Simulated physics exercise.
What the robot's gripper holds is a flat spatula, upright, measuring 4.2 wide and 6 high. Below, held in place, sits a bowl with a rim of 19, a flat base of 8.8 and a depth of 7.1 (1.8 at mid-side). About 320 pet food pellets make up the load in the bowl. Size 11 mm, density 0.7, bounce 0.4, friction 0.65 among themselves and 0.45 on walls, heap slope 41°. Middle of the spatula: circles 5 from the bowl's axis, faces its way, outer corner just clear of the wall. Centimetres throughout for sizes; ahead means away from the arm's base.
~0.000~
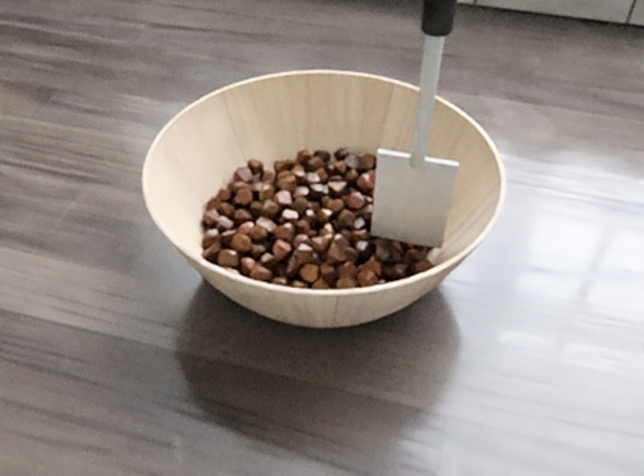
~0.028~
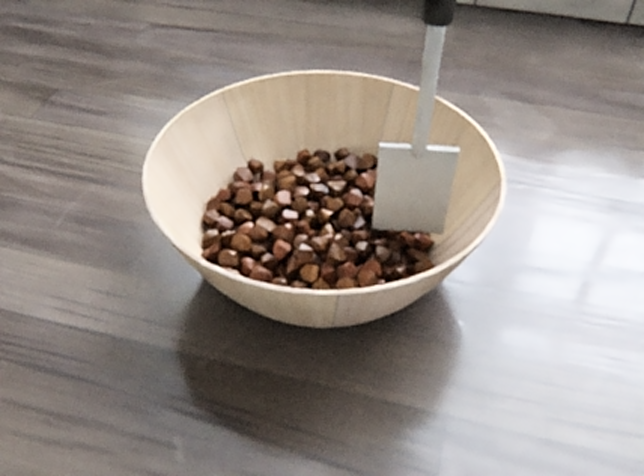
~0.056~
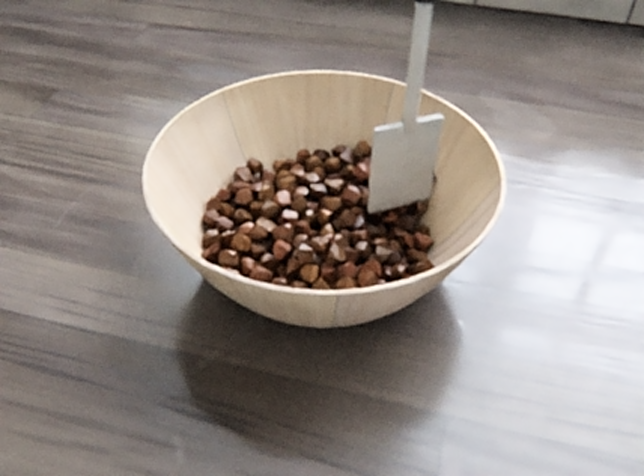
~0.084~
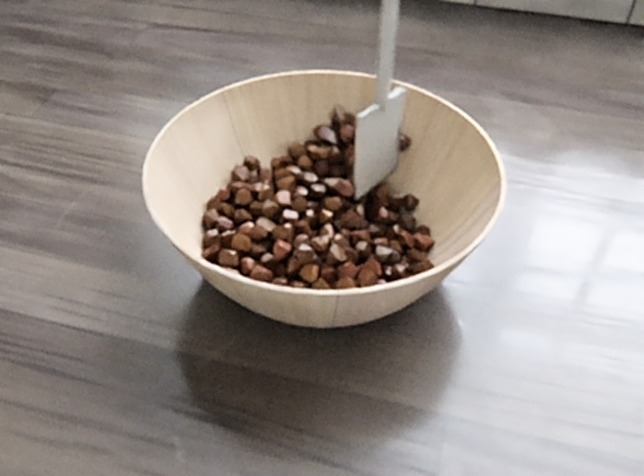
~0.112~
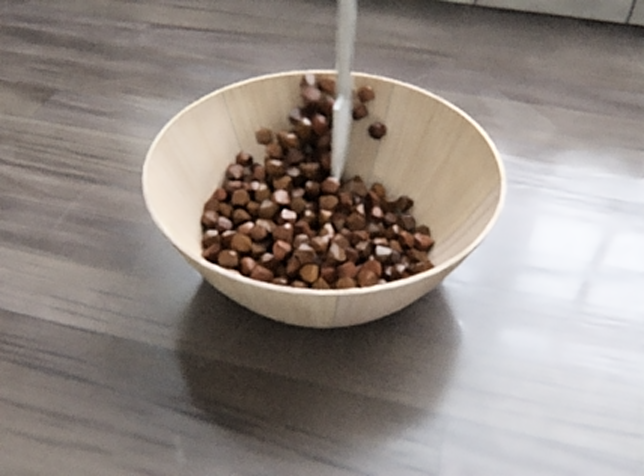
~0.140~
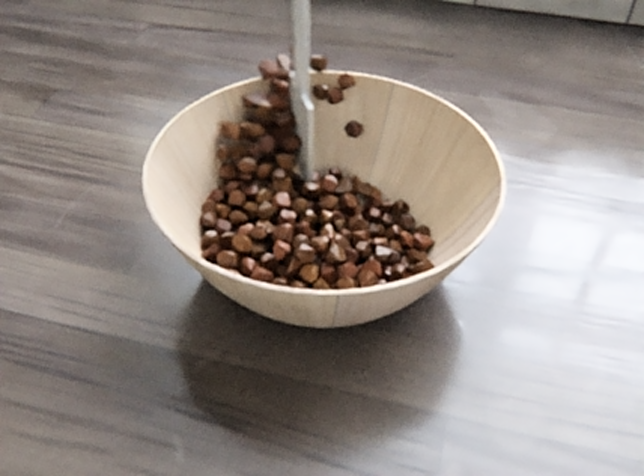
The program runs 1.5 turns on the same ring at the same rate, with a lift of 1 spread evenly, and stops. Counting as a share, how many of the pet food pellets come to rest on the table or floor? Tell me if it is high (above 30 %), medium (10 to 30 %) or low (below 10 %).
It is medium, 10 to 30 %.
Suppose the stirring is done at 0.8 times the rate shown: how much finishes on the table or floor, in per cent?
15 %.
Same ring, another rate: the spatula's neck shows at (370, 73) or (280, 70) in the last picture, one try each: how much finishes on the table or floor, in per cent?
About 10 and 20 %.
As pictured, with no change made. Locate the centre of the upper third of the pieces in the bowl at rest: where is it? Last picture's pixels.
The centre is near pixel (286, 233).
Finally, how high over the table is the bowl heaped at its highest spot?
Top height: Around 6.0 cm.
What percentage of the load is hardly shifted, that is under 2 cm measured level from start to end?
Near 20 % of the pieces.
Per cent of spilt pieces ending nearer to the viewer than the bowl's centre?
About 70 per cent.
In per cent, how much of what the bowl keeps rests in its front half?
About 55 per cent.
After 0.30 s, 280° round, highest piece 10 above the table; 287 in the bowl, 5 on the table or floor, 27 in flight or on the tool.
After 0.46 s, 80° round, highest piece 9 above the table; 266 in the bowl, 41 on the table or floor, 12 in flight or on the tool.
After 0.74 s, 180° round, highest piece 8 above the table; 253 in the bowl, 65 on the table or floor, 1 in flight or on the tool.
After 1.44 s, 180° round, highest piece 8 above the table; 253 in the bowl, 66 on the table or floor.
In the end, 253 in the bowl, 66 on the table or floor. That is 21 % on the table or floor.
